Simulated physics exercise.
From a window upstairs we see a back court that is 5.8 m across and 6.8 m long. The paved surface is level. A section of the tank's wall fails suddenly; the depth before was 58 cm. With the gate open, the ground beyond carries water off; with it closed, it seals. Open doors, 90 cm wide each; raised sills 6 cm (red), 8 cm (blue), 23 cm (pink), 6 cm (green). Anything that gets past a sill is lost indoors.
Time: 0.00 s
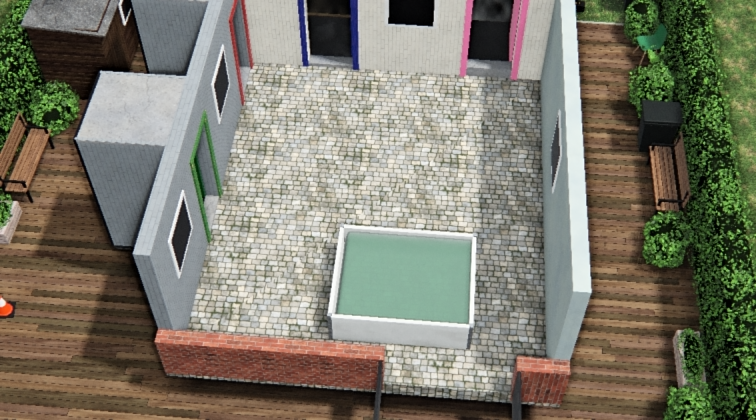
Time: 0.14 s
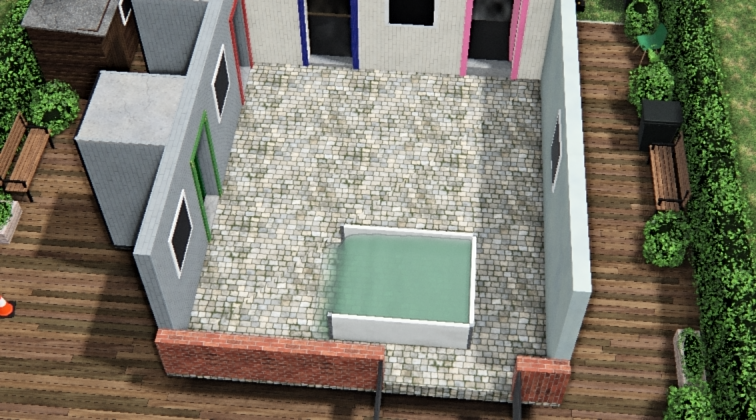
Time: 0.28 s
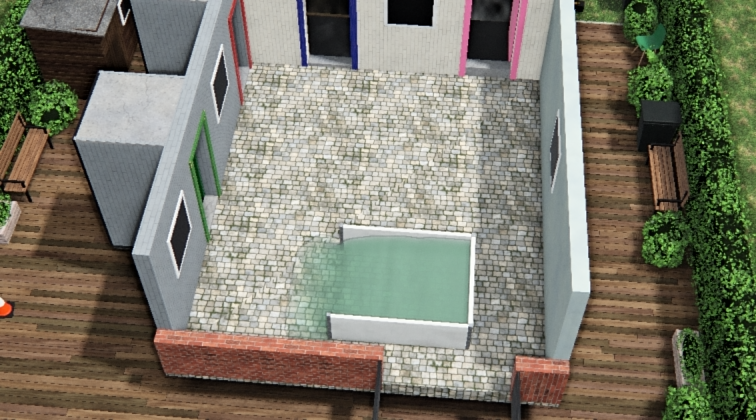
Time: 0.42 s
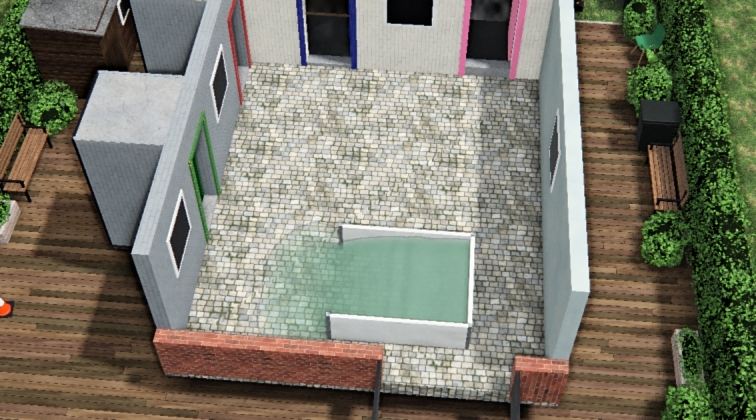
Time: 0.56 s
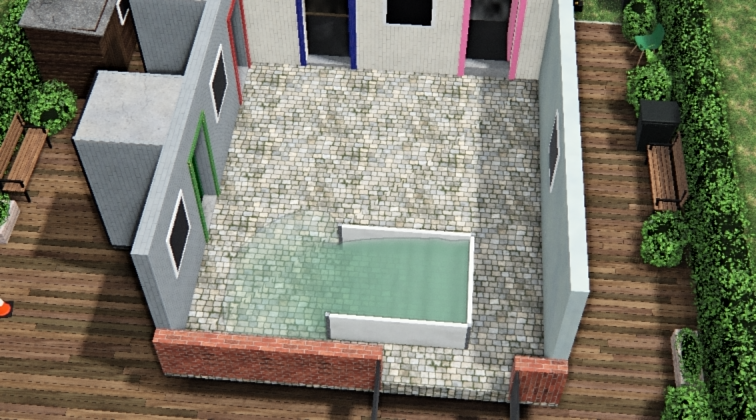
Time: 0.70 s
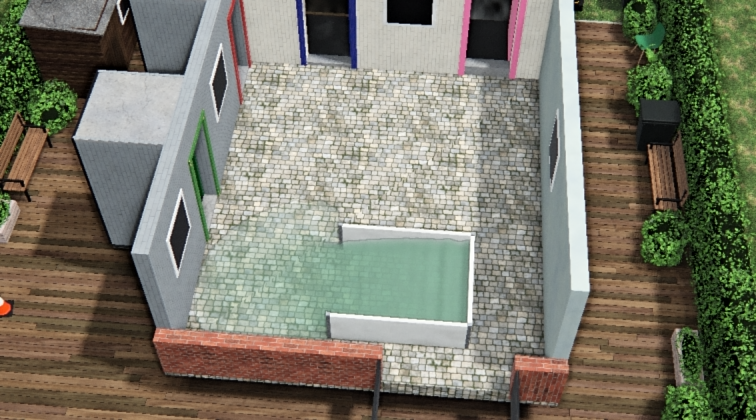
In this clip, a white-walled tank of green water stands in a paved courtyard until its left wall disappears, and the water pours out leftward, fanning across the paving toward the left wall and along the low brick wall.
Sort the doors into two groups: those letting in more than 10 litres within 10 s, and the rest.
The red door goes in the first group; the blue door goes in the first group; the pink door goes with the rest; the green door goes in the first group.
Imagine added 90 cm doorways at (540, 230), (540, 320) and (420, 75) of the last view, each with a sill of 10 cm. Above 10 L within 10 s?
The first one doesn't reach it, the second one doesn't reach it, and the third one doesn't reach it.
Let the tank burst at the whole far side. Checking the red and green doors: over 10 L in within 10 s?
At red the amount is higher than the mark, while at green it is beneath the mark.
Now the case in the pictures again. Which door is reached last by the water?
Pink.
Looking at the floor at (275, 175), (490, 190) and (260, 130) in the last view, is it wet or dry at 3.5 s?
First spot submerged, second not yet wet, third submerged.
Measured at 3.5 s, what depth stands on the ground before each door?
Measured in centimetres, the red door gives 5, the blue door 3, the pink door 0 and the green door 15.
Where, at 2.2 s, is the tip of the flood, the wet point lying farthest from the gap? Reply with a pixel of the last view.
About pixel (237, 122).
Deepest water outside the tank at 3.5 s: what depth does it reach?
Roughly 22 cm.
After 1.4 s water covers 20 % of the floor and is deepest (40 cm) near (183, 343); red door not reached, blue door not reached, pink door not reached, green door 17 cm at the sill, 10 L in.
After 2.2 s water covers 25 % of the floor and is deepest (39 cm) near (181, 352); red door not reached, blue door not reached, pink door not reached, green door 20 cm at the sill, 63 L in.
After 3.5 s water covers 40 % of the floor and is deepest (22 cm) near (268, 310); red door 5 cm at the sill, 0 L in, blue door not reached, pink door not reached, green door 15 cm at the sill, 139 L in.
After 6.0 s water covers 70 % of the floor and is deepest (15 cm) near (248, 76); red door 11 cm at the sill, 19 L in, blue door 14 cm at the sill, 34 L in, pink door 4 cm at the sill, 0 L in, green door 8 cm at the sill, 178 L in.
After 10.0 s water covers 90 % of the floor and is deepest (10 cm) near (510, 99); red door 8 cm at the sill, 59 L in, blue door 7 cm at the sill, 57 L in, pink door 7 cm at the sill, 0 L in, green door 4 cm at the sill, 182 L in.
